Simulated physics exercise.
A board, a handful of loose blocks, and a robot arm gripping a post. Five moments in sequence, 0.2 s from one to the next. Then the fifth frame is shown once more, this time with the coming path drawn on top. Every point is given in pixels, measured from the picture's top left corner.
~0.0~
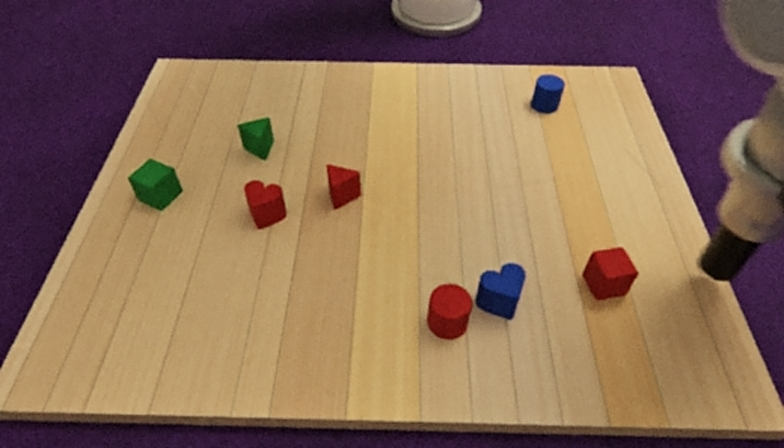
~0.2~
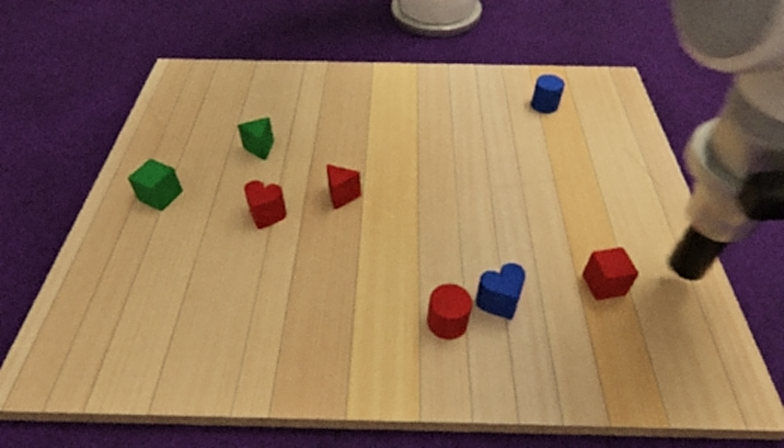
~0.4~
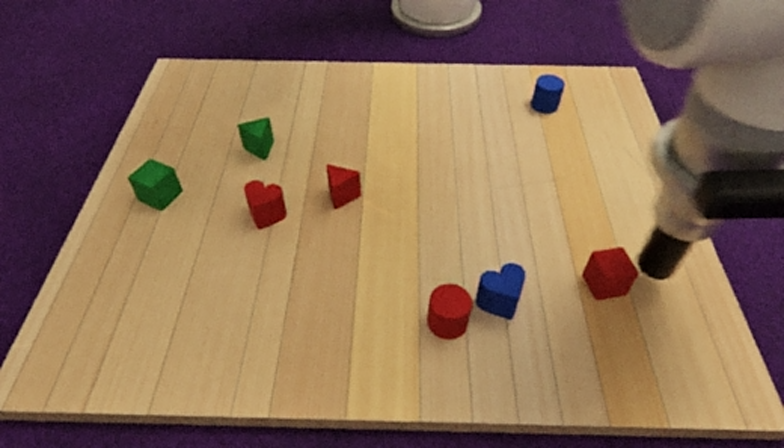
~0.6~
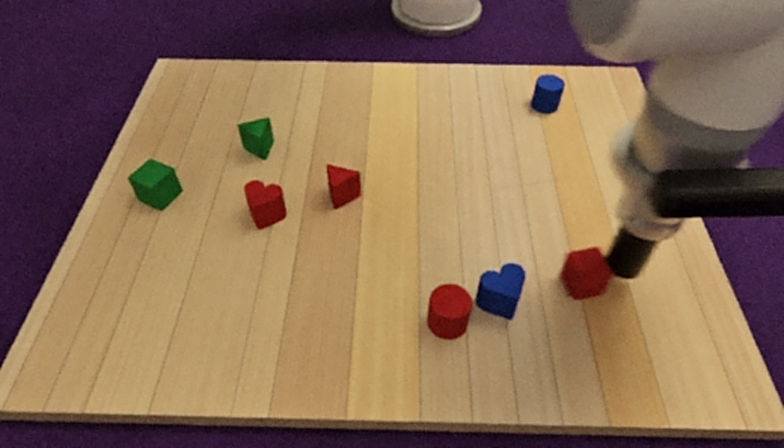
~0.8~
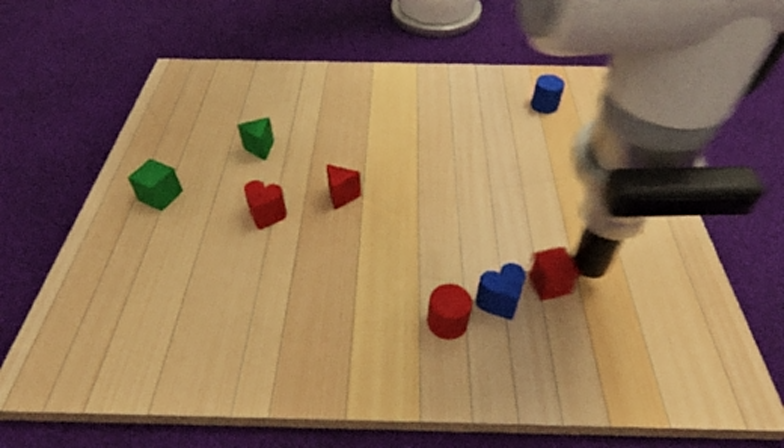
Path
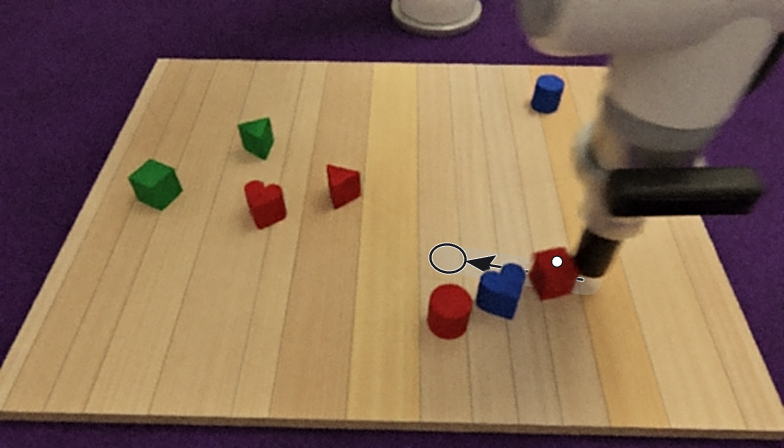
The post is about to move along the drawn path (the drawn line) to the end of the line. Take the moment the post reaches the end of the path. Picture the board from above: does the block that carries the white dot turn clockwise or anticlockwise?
It twists against the clock when seen from above.
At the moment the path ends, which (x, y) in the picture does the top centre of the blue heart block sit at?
Most likely (466, 281).
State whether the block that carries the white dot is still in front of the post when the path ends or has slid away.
Prediction: Still leading.
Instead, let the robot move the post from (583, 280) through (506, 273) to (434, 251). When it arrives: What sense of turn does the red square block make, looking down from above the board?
Viewed from above, counterclockwise.
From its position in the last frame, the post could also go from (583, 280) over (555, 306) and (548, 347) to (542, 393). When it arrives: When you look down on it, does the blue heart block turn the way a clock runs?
The answer is no.
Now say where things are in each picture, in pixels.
In the first picture, lower end of the post at (717, 267), tops of blocks, red disc at (451, 300), blue heart block at (506, 279), red square block at (615, 262).
In the second picture, post at (686, 266), blocks as before.
In the third picture, post at (655, 266), blocks as before.
In the fourth picture, post at (623, 265), red square block at (591, 262).
In the fifth picture, post at (590, 264), red disc at (451, 300), blue heart block at (506, 279), red square block at (557, 262).
The drawn path runs from (583, 280) to (448, 258); the dot is on the red square block.
The first path, step by step. One third of the way, post at (541, 257); red disc at (447, 303); blue heart block at (484, 281), turned 40° anticlockwise; red square block at (508, 254).
Two thirds of the way, post at (495, 250); red disc at (444, 309); blue heart block at (466, 281), turned 100° anticlockwise; red square block at (461, 247).
At the end, post at (450, 242); red disc at (444, 309); blue heart block at (466, 281), turned 100° anticlockwise; red square block at (417, 245), turned 20° anticlockwise.
